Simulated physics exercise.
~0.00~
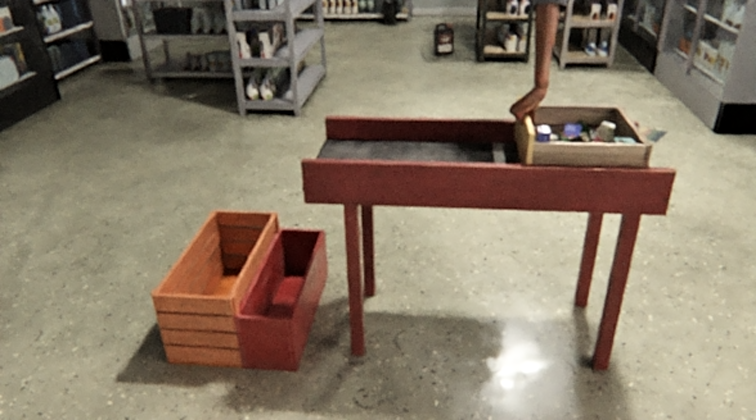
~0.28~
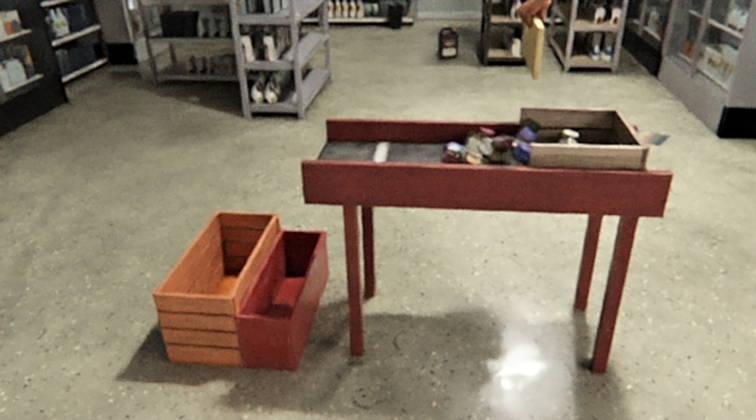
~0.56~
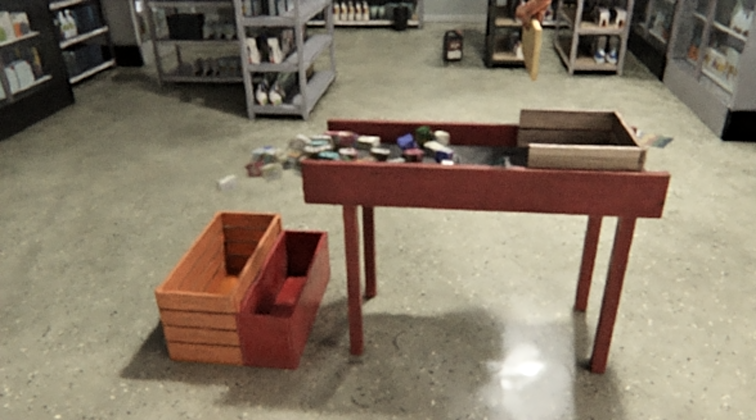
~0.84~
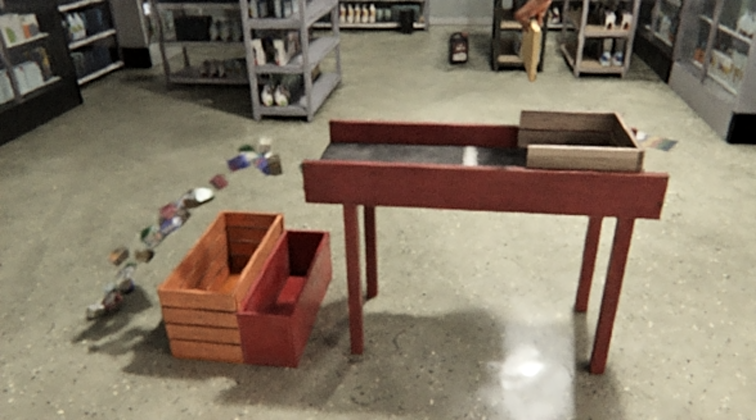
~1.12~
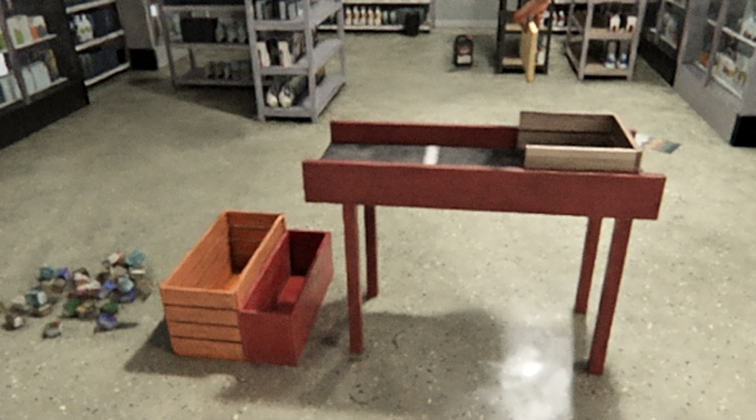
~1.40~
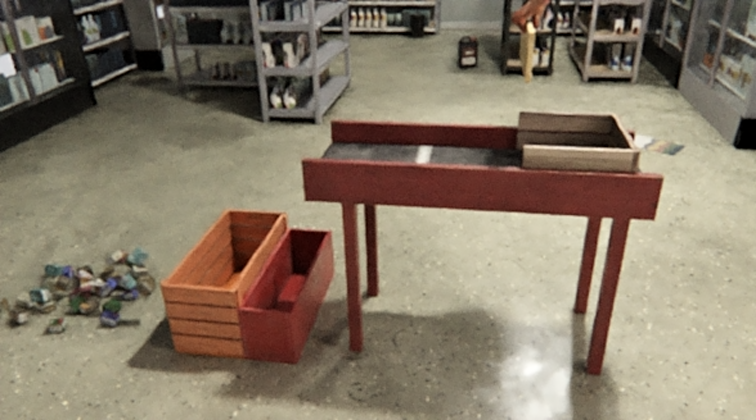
A hand lifts a gate and the belt flings small cartons past both tubs onto the floor.
